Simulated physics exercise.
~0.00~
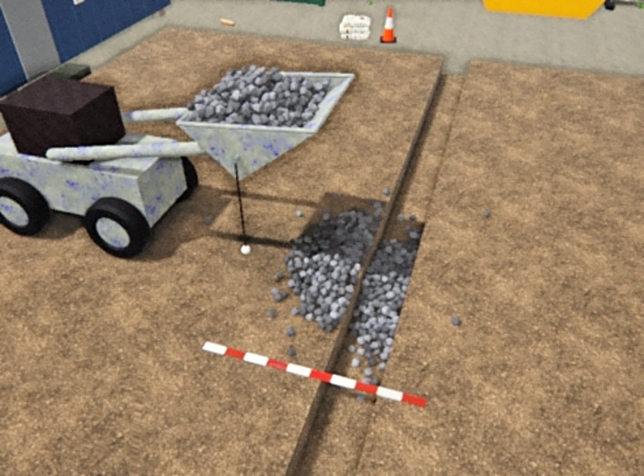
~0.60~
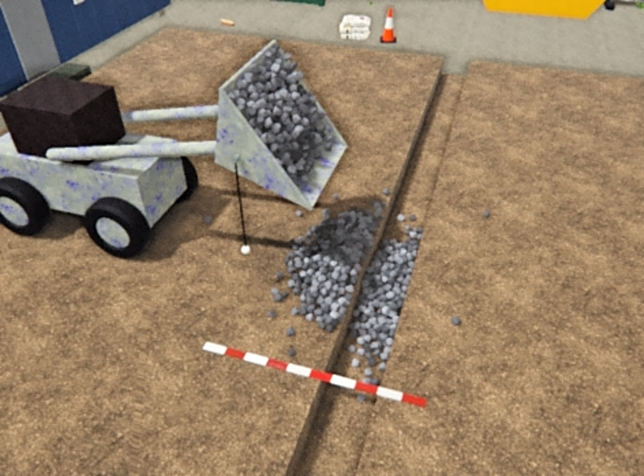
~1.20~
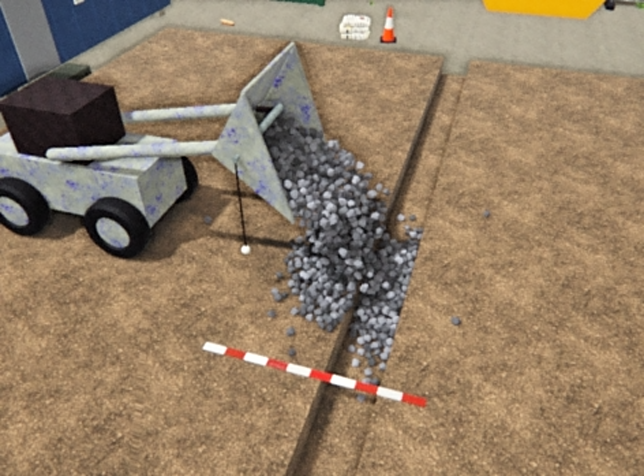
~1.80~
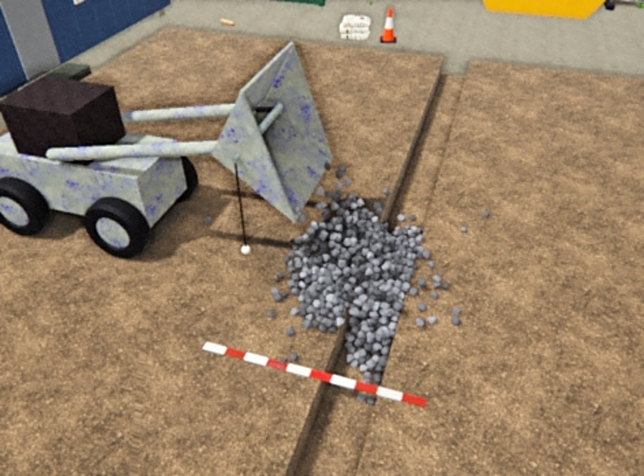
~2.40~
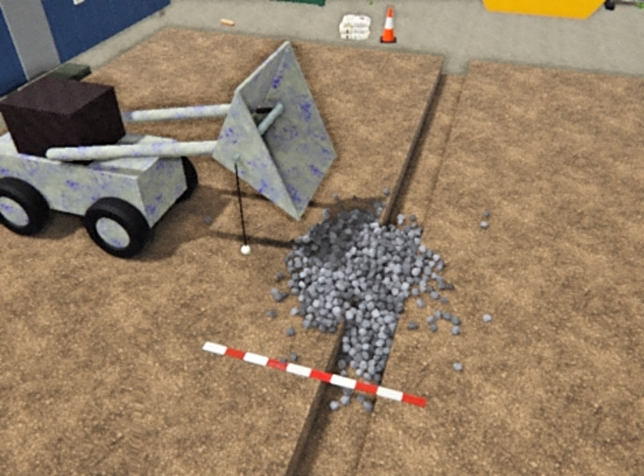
Loader bucket tipping grey stones onto an earlier pile, filling part of a narrow trench and scattering a few beyond it.
